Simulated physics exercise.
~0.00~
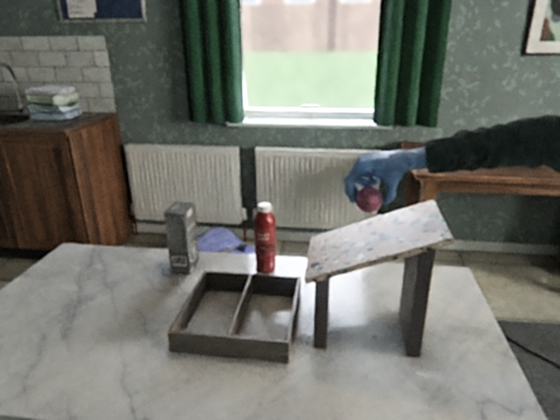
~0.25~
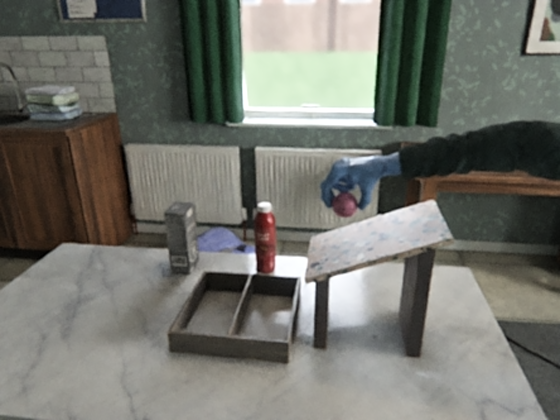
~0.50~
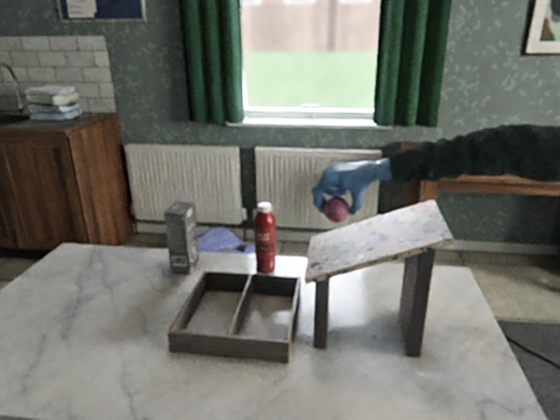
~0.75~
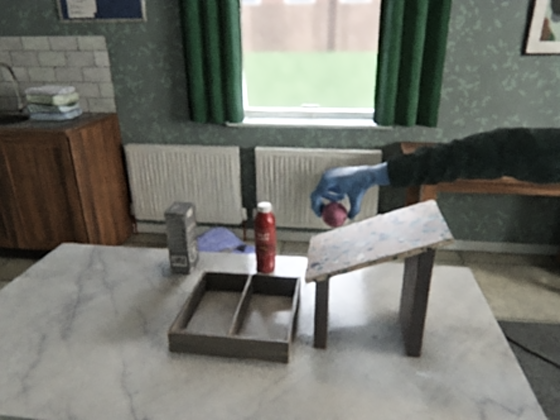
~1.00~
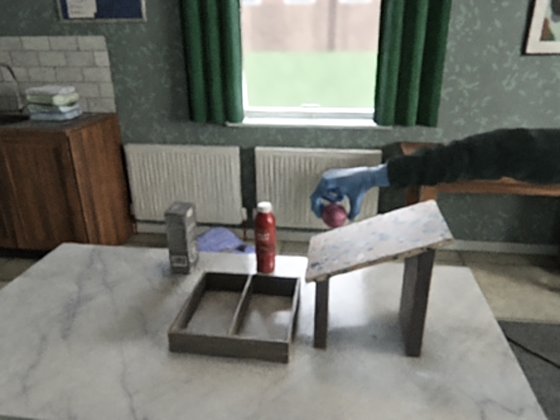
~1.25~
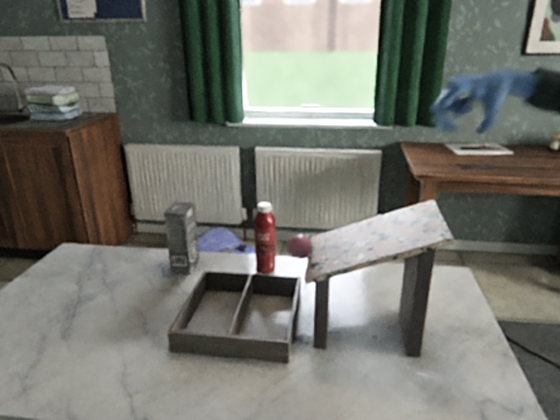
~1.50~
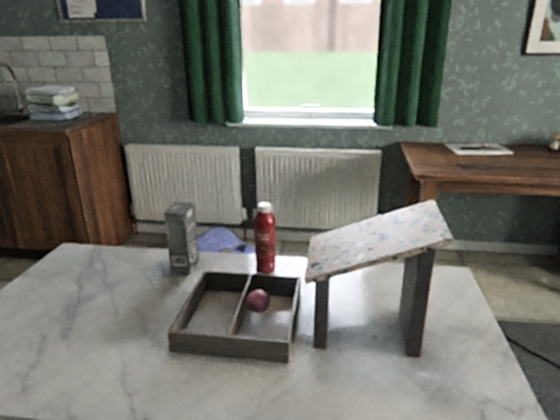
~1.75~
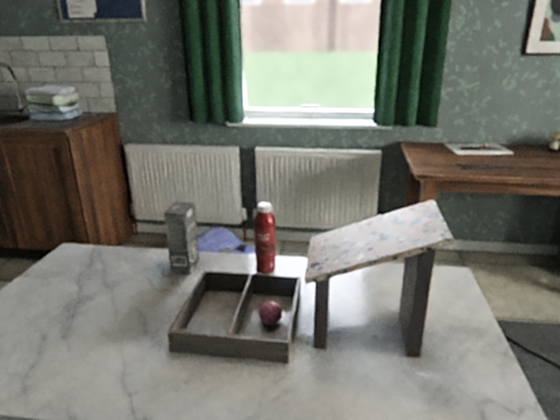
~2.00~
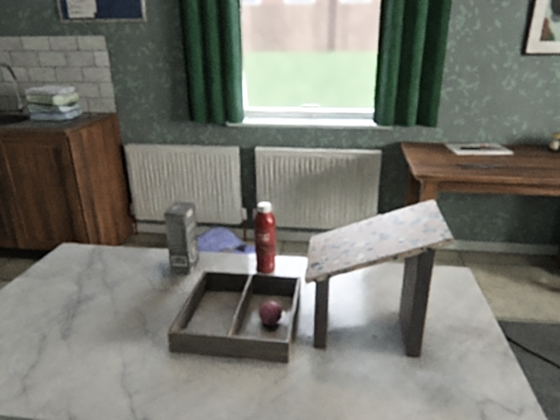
A pink ball released by a gloved hand drops into the tray's nearer bay and rests.
